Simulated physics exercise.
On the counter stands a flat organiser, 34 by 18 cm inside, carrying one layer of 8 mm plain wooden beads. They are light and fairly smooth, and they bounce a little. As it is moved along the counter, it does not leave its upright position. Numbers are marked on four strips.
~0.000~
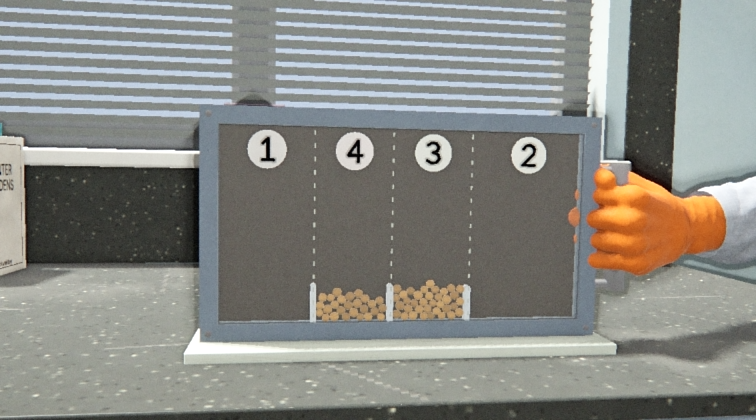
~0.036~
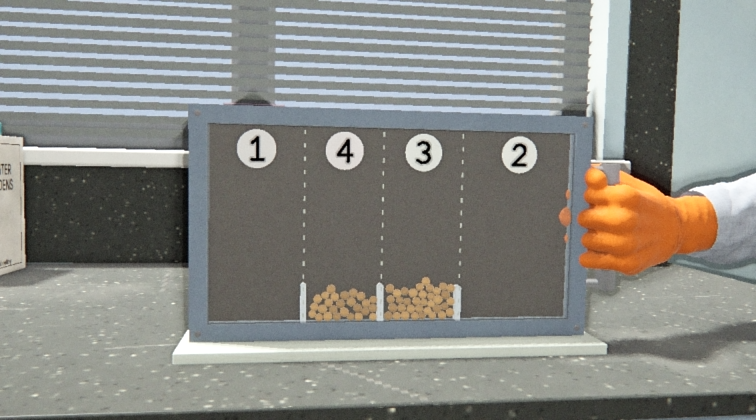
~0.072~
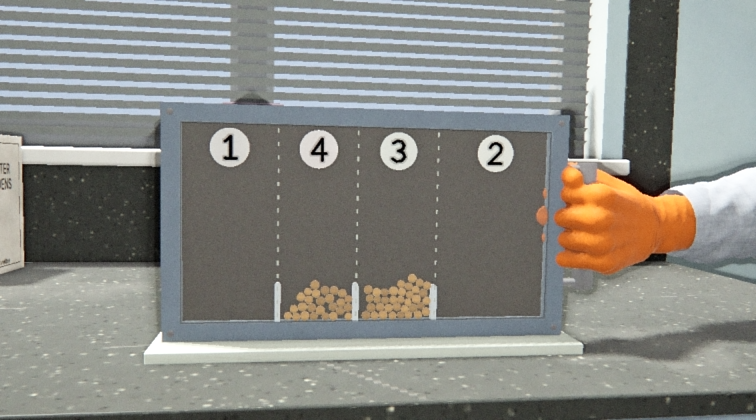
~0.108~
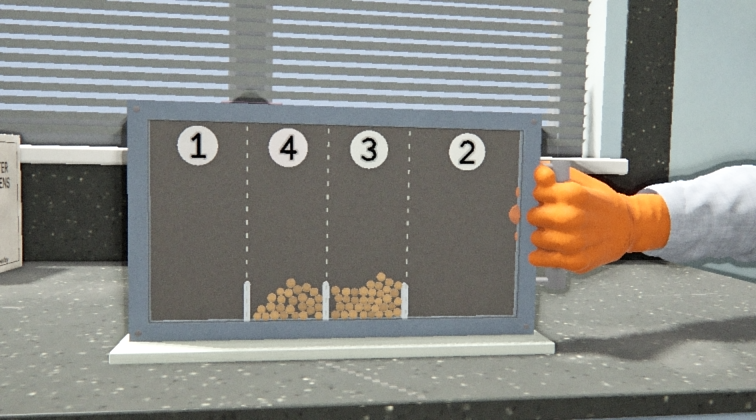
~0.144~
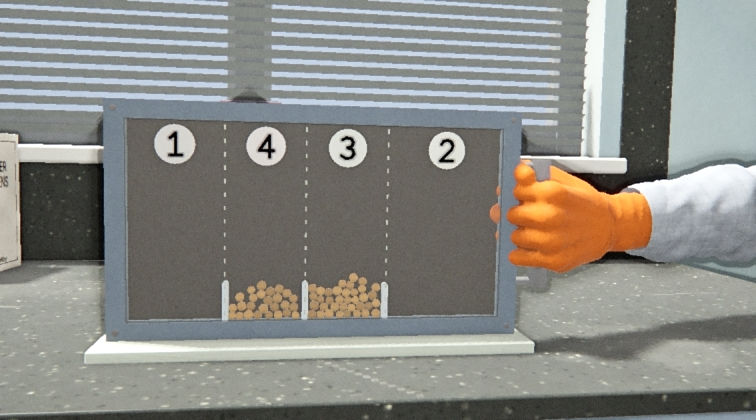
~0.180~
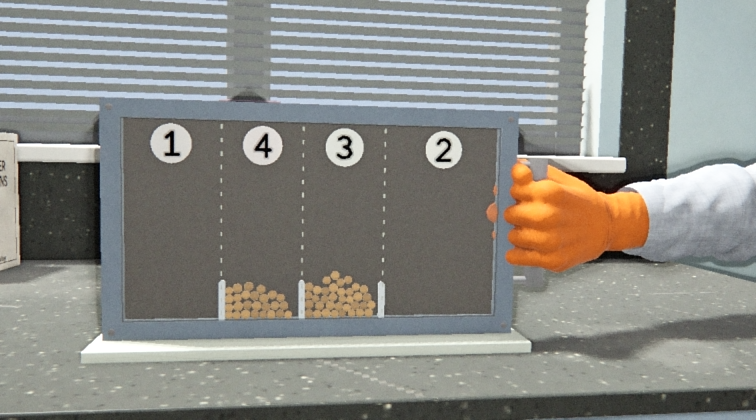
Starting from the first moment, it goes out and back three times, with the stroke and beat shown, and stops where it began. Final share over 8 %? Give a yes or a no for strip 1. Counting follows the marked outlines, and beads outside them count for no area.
No.
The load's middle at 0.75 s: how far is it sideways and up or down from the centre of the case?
About 1 cm right and 7 cm below.
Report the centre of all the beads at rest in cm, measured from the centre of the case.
It lies close to 1 centimetres right and 8 centimetres below.
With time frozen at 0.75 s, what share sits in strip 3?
Reading: Around 50 per cent of the load.
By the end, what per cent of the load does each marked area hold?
Strip 1: 5; strip 2: 10; strip 3: 45; strip 4: 40.
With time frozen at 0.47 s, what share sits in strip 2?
The share there is around 10 percent.
By 0.47 s, it is 7 cm to the left; the beads' middle is in line with and 8 cm below the centre; no. 2, 10 %, no. 3, 50 %, no. 4, 40 %.
By 0.75 s, it is 4 cm to the left; the beads' middle is 1 cm right of and 7 cm below the centre; no. 2, 10 %, no. 3, 50 %, no. 4, 40 %.
By 1.00 s, it is at its start; the beads' middle is in line with and 8 cm below the centre; no. 1, 5 %, no. 2, 10 %, no. 3, 45 %, no. 4, 40 %.
Settled by 1.7 s, it is at its start; no. 1, 5 %, no. 2, 10 %, no. 3, 45 %, no. 4, 40 %.
